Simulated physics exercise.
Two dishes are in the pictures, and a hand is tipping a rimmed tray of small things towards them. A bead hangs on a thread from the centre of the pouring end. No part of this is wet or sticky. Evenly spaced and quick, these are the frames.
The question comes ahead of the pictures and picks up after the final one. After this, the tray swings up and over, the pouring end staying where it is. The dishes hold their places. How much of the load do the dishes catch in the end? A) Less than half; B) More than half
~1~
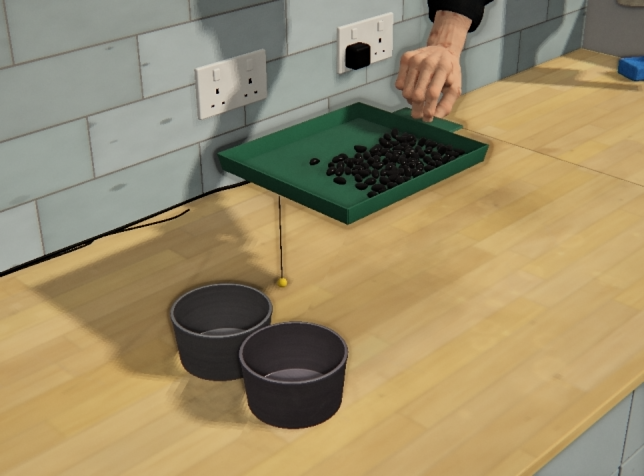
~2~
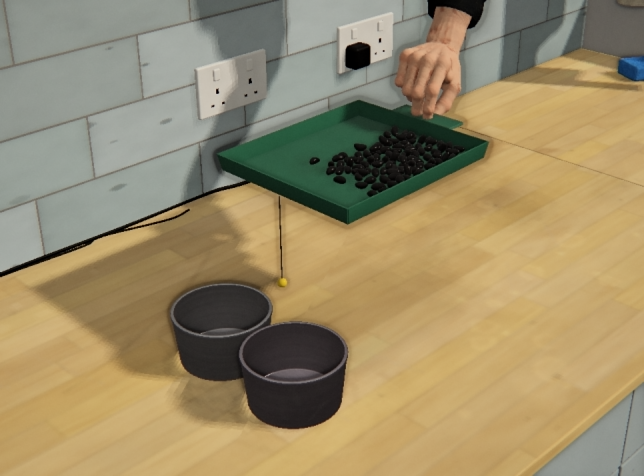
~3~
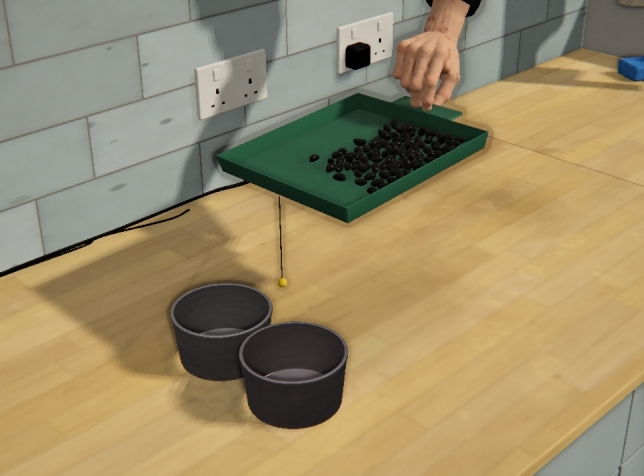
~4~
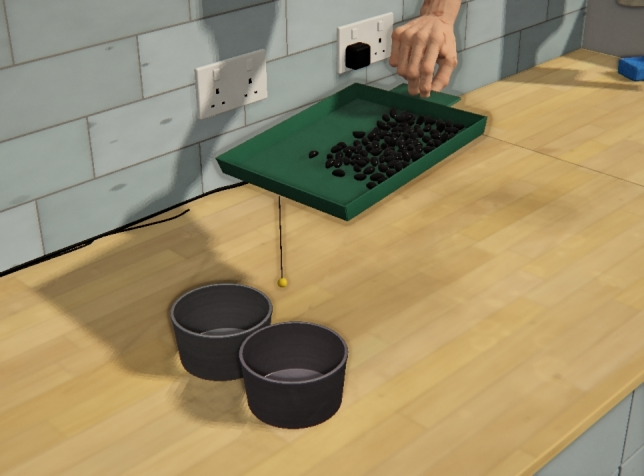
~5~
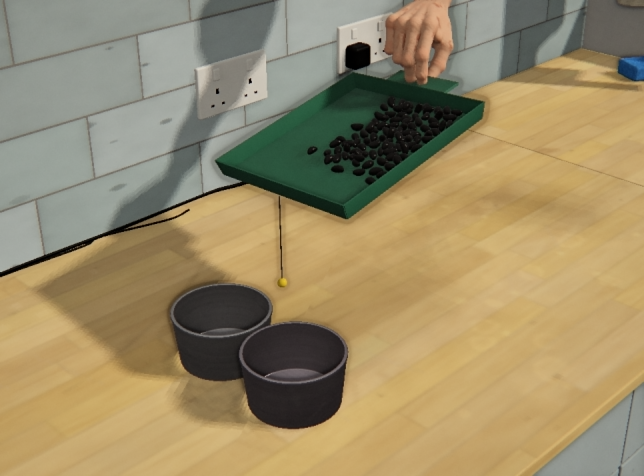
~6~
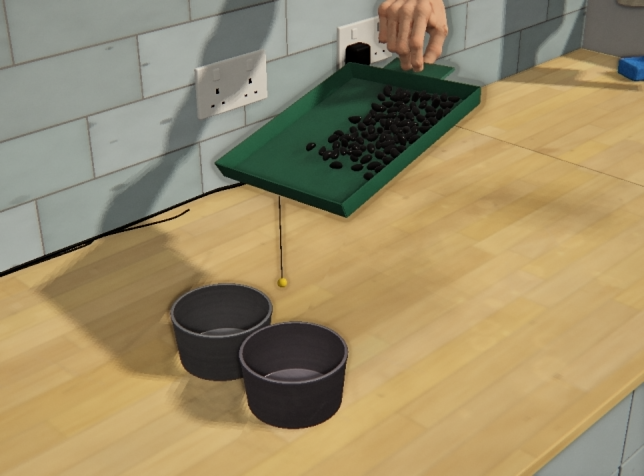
B.
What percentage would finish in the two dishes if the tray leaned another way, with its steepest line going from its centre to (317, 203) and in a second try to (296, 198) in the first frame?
Well, 40 percent for one and then 90 percent for the other.
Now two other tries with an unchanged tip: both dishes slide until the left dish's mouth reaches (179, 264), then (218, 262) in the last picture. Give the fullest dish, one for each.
Result, try one: The dish further right; try two: The dish further left.
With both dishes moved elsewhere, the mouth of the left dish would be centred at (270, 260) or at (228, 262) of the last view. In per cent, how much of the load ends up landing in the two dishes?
About 10 per cent first, then about 40 per cent.
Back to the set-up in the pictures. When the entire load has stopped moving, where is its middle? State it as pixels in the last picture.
The centre ends up roughly at (218, 342).
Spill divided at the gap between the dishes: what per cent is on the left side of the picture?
Near 90 %.
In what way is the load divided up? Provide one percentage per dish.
Left dish: Around 60 in a hundred; right dish: Around 0 in a hundred.
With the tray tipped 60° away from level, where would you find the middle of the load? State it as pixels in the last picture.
Somewhere near pixel (276, 168).
Just after the last frame, tray tipped steeply; almost all on the tray; just a few in the air.
A moment on, tray tipped right over; the larger part on the tray; about a tenth in the left dish; about a tenth outside both; just a few in the air.
Further on, tray tipped past a quarter turn; just a few in the right dish; roughly two thirds in the left dish; roughly a third outside both.
When it is over, tray tipped past a quarter turn; just a few in the right dish; roughly two thirds in the left dish; roughly a third outside both.
